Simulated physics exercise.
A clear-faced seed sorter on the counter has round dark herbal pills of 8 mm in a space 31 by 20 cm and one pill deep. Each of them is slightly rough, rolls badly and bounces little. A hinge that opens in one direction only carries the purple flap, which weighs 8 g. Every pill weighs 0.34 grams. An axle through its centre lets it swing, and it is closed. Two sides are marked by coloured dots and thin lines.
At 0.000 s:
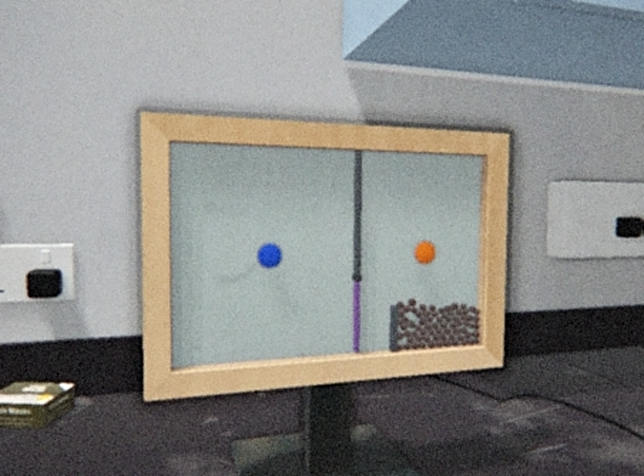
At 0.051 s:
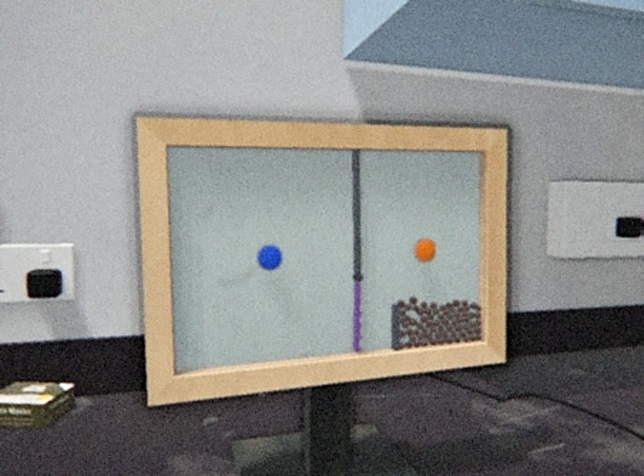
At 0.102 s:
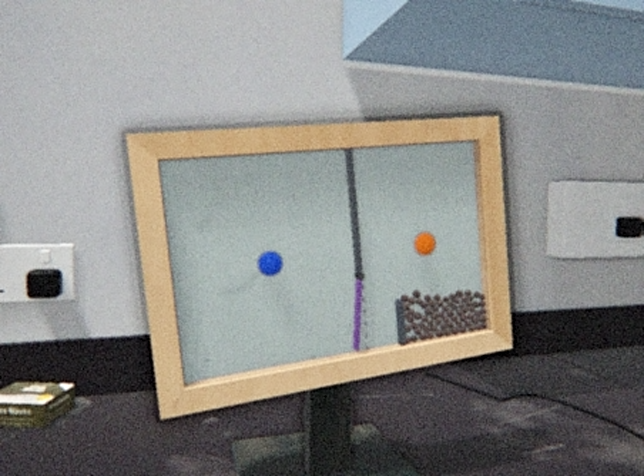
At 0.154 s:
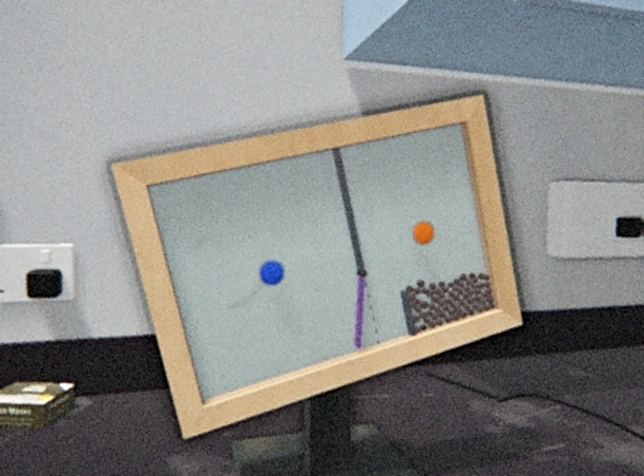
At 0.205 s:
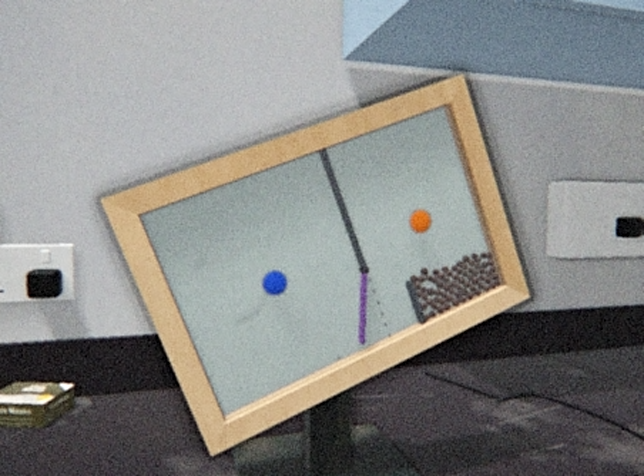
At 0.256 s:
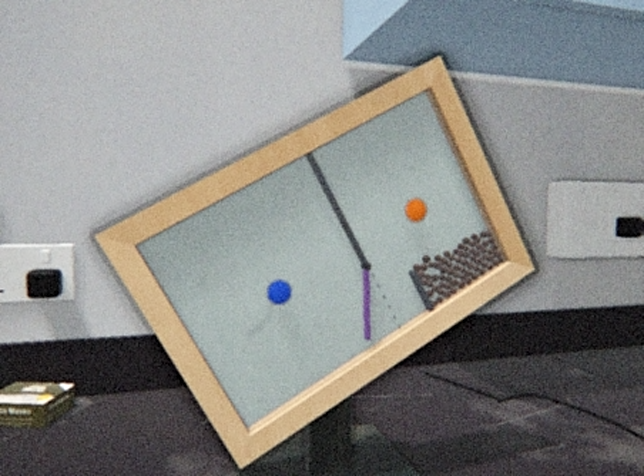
On a dark counter against a grey wall with sockets, a wood-framed, clear-faced panel on a stand is seen from the front by a still camera. It holds a blue disc at left, an orange one at right, a dark divider with a purple flap below, and dark round pellets piled lower right. The panel turns steadily anticlockwise from level, the flap staying near vertical as the pellets tilt with the panel.
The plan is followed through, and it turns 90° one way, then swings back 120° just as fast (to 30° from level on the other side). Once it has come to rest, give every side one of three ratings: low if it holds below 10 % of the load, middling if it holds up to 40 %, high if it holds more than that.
Orange side: High; blue side: High.
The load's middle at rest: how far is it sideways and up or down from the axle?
Offset approx. 2 cm left, 9 cm below.
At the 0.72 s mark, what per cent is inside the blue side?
I'd guess near 5 in a hundred.
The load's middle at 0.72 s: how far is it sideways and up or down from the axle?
Roughly 5 centimetres to the right and 6 centimetres above.
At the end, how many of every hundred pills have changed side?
Roughly 50 per cent.
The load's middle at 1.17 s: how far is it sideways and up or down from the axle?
About 2 cm right and 7 cm below.
After 0.72 s, it stands 90° anticlockwise; the pills' middle is 5 cm right of and 6 cm above the centre; orange 95 %, blue 5 %; purple flap open 69°.
After 1.17 s, it stands 30° anticlockwise; the pills' middle is 2 cm right of and 7 cm below the centre; orange 55 %, blue 45 %; purple flap open 29°.
After 1.63 s, it stands 30° clockwise; the pills' middle is 5 cm left of and 7 cm below the centre; orange 45 %, blue 55 %; purple flap open 28°.
All still by 2.3 s, it stands 30° clockwise; orange 50 %, blue 50 %; purple flap open 20°.
